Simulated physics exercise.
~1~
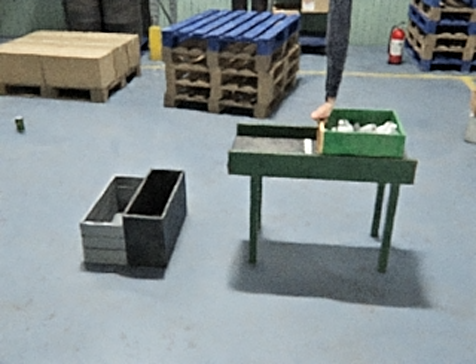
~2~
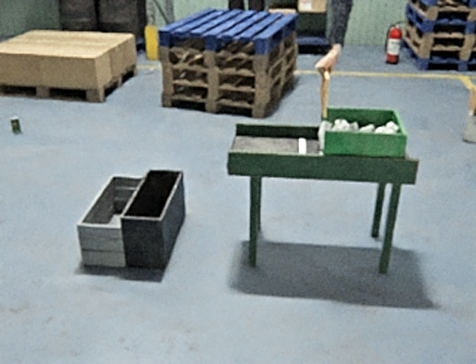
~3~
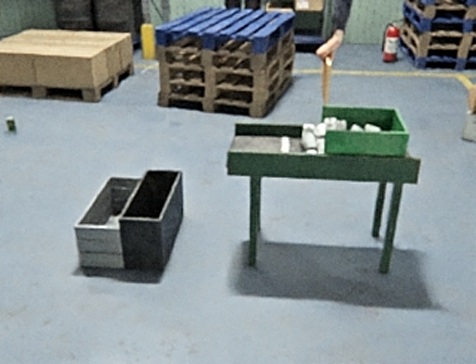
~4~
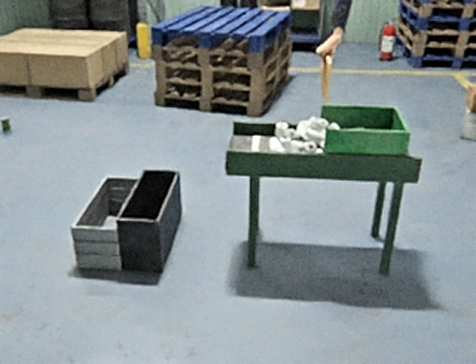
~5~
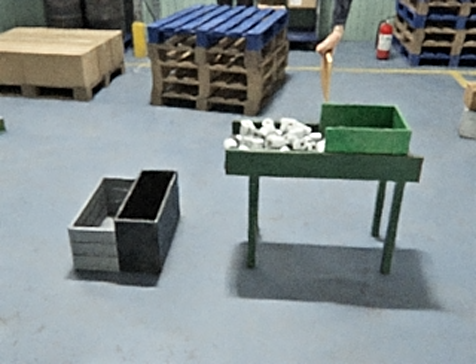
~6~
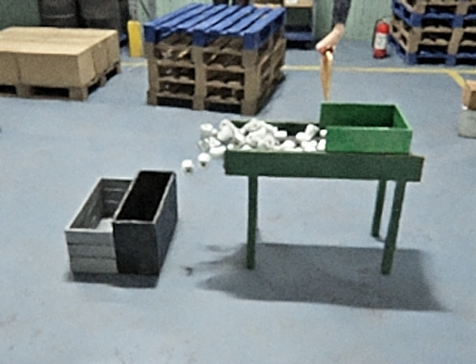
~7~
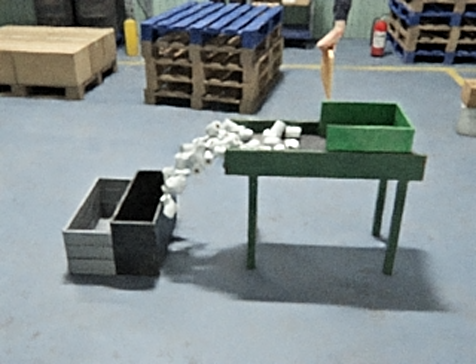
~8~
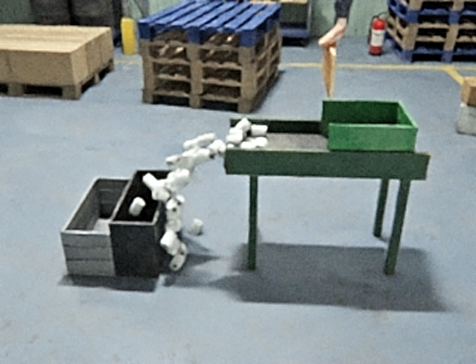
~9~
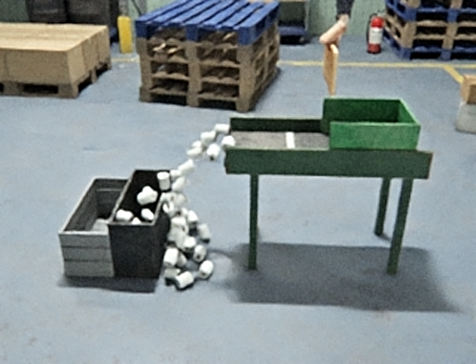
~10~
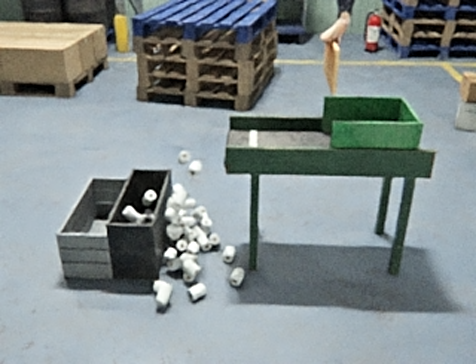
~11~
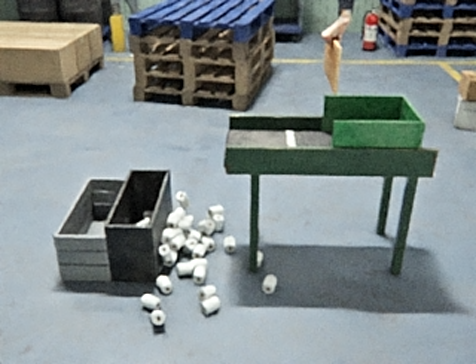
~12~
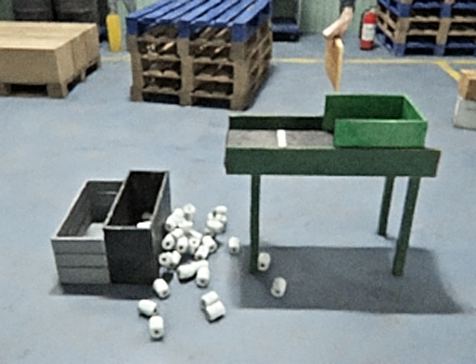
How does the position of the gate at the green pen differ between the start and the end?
At the start the gate is down at the left end of the green pen. By the end it is held up above the pen, clear of the belt.
